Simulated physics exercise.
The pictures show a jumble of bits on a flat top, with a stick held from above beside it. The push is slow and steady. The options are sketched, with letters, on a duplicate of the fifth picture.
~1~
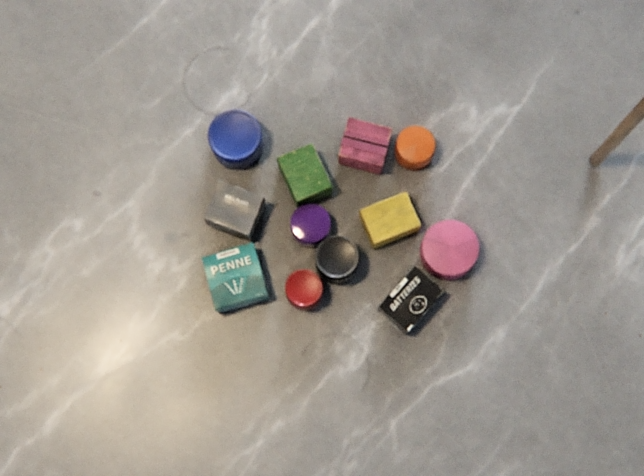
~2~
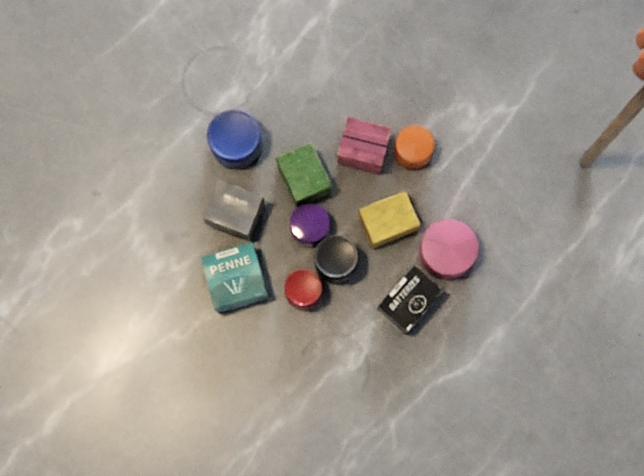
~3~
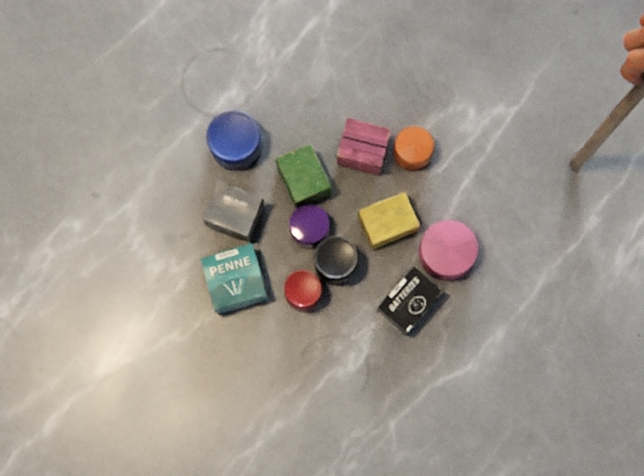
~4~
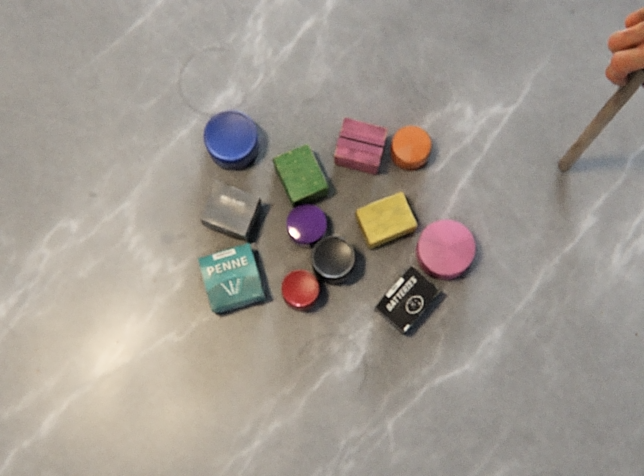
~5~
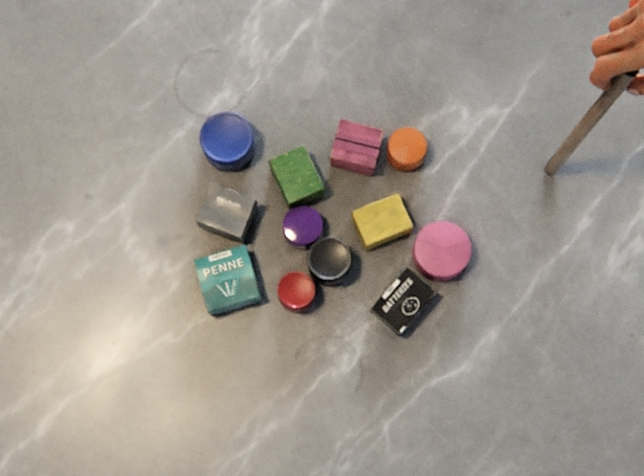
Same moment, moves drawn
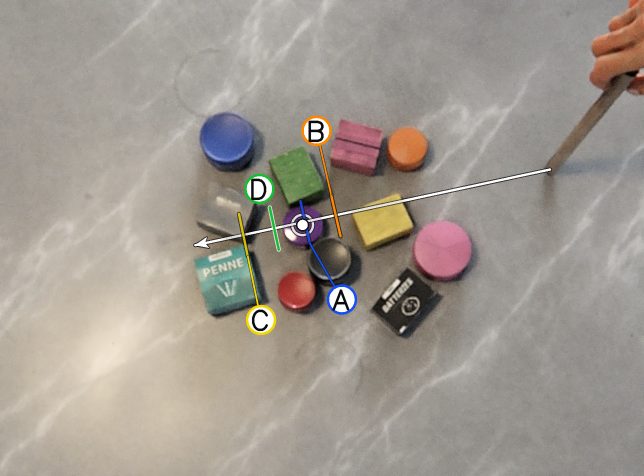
At first, a loose cluster of coloured jars, tins, blocks and small boxes sits on a grey marbled surface, with a stick's tip at the right edge. The stick then moves slowly left and a hand holding it comes into view, while the items barely shift, keeping their arrangement.
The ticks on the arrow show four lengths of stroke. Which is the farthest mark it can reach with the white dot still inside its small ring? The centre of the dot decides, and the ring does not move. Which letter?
Mark B.
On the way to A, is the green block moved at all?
No.
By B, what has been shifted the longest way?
It is the yellow block.
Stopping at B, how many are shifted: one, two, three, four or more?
In all, three.
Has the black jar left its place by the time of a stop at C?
Yes.
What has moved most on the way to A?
The yellow block has gone farthest.
On the marked copy, A at (305, 222); B at (335, 215); C at (243, 235); D at (275, 228); the arrow from (550, 169) to (195, 245); the white dot at (303, 225).
With B. Early on, foot of the stick (474, 187).
Further on, foot of the stick (397, 203); yellow block (377, 226).
At the end, foot of the stick (335, 216); yellow block (340, 245); black jar (317, 289); the dot is still in its ring.
As for the rest, A shifts the dotted thing to (282, 232); C shifts the dotted thing to (262, 255); D shifts the dotted thing to (261, 250).
